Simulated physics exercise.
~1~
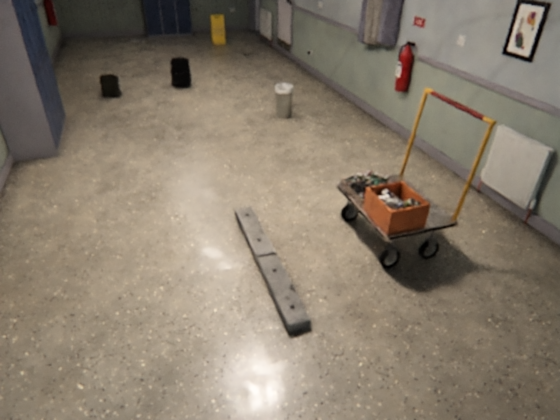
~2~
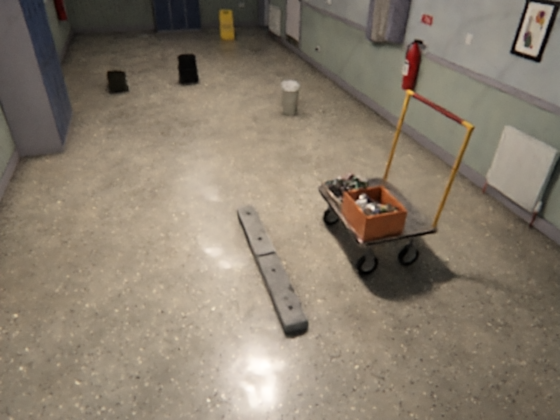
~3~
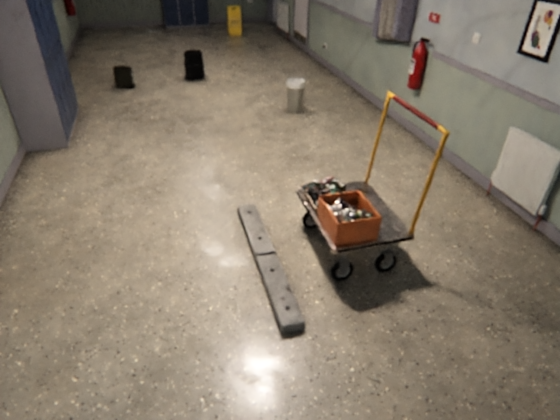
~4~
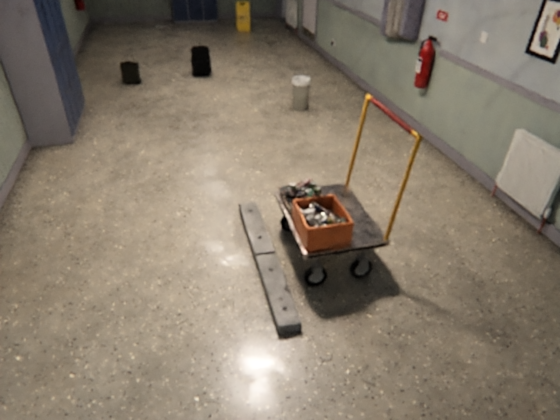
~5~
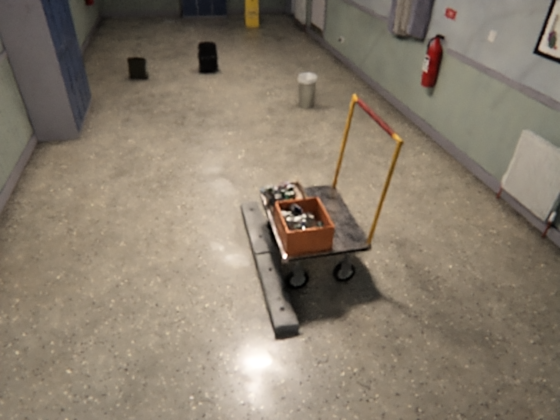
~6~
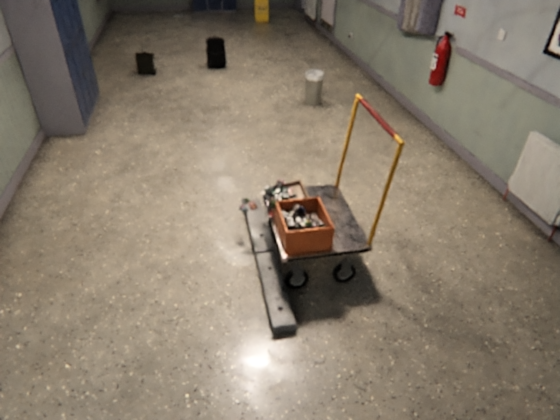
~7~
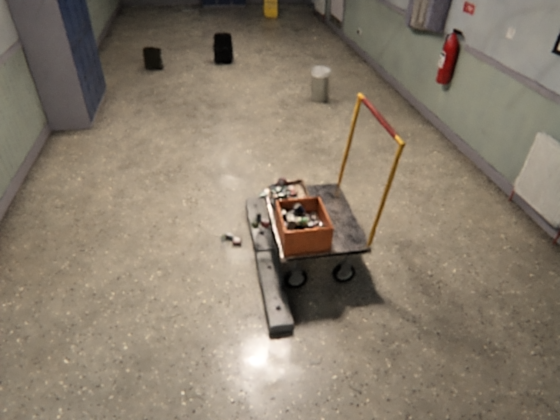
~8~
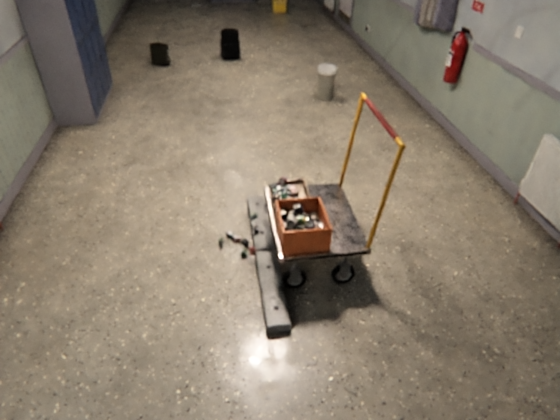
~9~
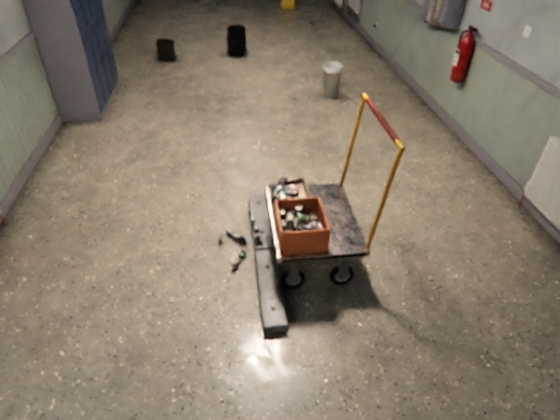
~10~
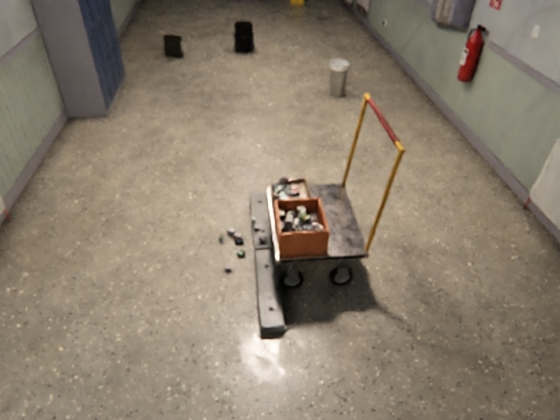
A flat trolley with a yellow and red handle rolls slowly left across the speckled floor of a corridor, seen from above, carrying an orange basket in front and a wooden basket behind it. A low grey kerb lies in its path, with a fire extinguisher on the right wall and two dark bins and a pale one farther back. The trolley reaches the kerb and stops. Several small pieces spill leftward from the wooden basket, drop over the kerb and scatter on the floor. The trolley stays upright against the kerb, the orange basket still full, while the view drifts slightly sideways.
